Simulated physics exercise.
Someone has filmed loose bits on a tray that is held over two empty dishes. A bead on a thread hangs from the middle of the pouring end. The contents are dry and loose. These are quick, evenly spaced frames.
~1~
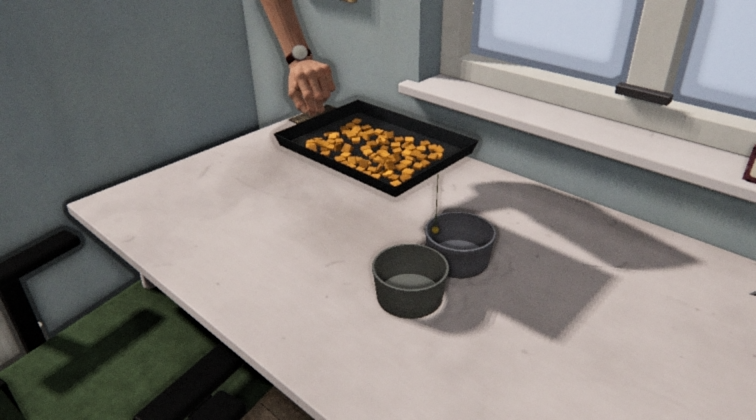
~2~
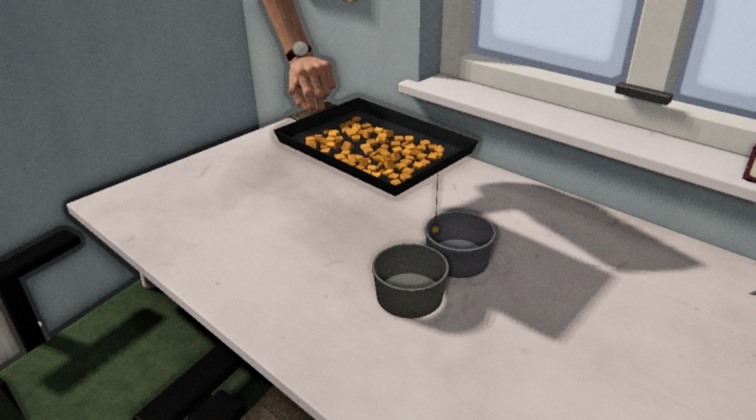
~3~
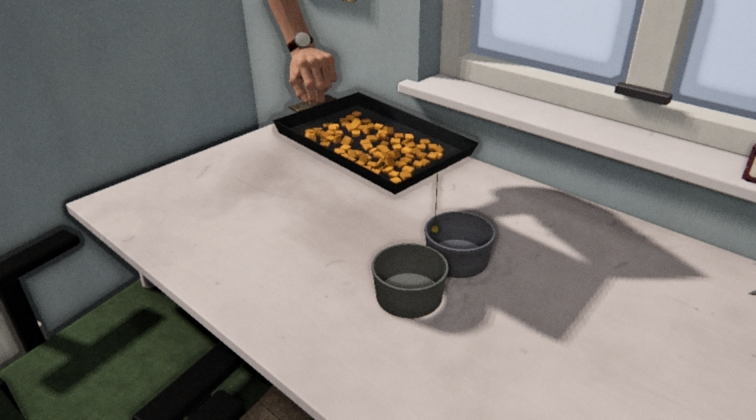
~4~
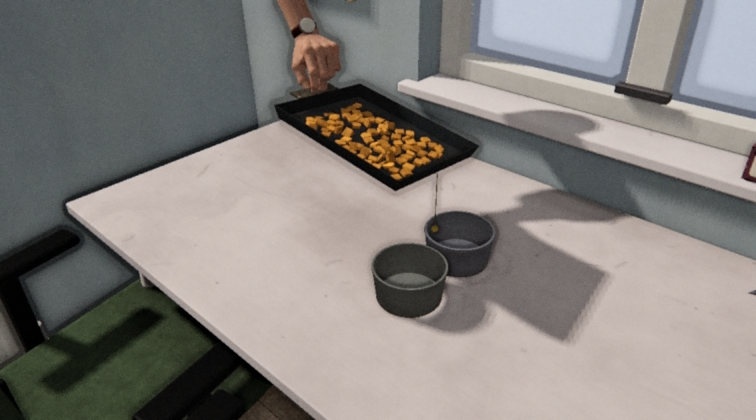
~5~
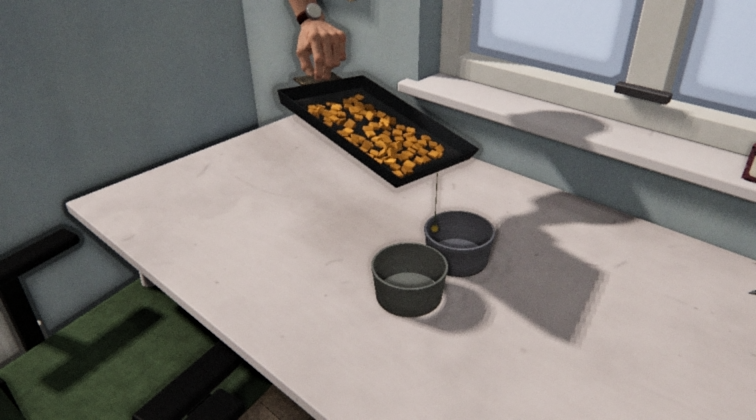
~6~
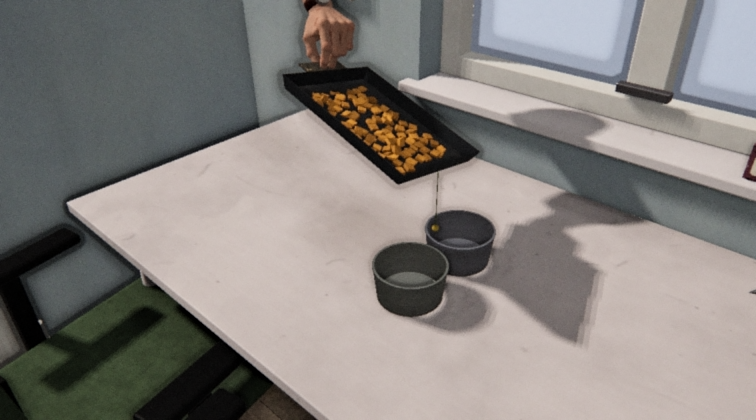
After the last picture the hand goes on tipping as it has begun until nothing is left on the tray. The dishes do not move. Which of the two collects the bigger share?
Fuller: The right dish.
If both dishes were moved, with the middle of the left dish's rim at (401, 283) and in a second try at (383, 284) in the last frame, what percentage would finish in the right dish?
In turn 10 and 0 in a hundred.
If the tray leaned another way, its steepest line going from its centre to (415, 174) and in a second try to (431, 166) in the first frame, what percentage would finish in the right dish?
First some 10, then 40 per cent.
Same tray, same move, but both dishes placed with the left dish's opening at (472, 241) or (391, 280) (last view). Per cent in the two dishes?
About 30 and 10 per cent.
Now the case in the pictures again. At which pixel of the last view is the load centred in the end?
Roughly at (465, 246).
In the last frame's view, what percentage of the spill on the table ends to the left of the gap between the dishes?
Near 10 %.
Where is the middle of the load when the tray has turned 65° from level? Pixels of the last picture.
Roughly at (439, 138).
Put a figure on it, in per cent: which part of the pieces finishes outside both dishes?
Some 30 per cent.
Soon after the last picture, tray tipped steeply; all on the tray.
A little later, tray tipped past a quarter turn; most on the tray; a small part in the right dish; a small part outside both; a stray few in the air.
Later still, tray tipped past a quarter turn; most in the right dish; about a quarter outside both.
At rest, tray tipped past a quarter turn; none in the left dish; most in the right dish; about a quarter outside both.
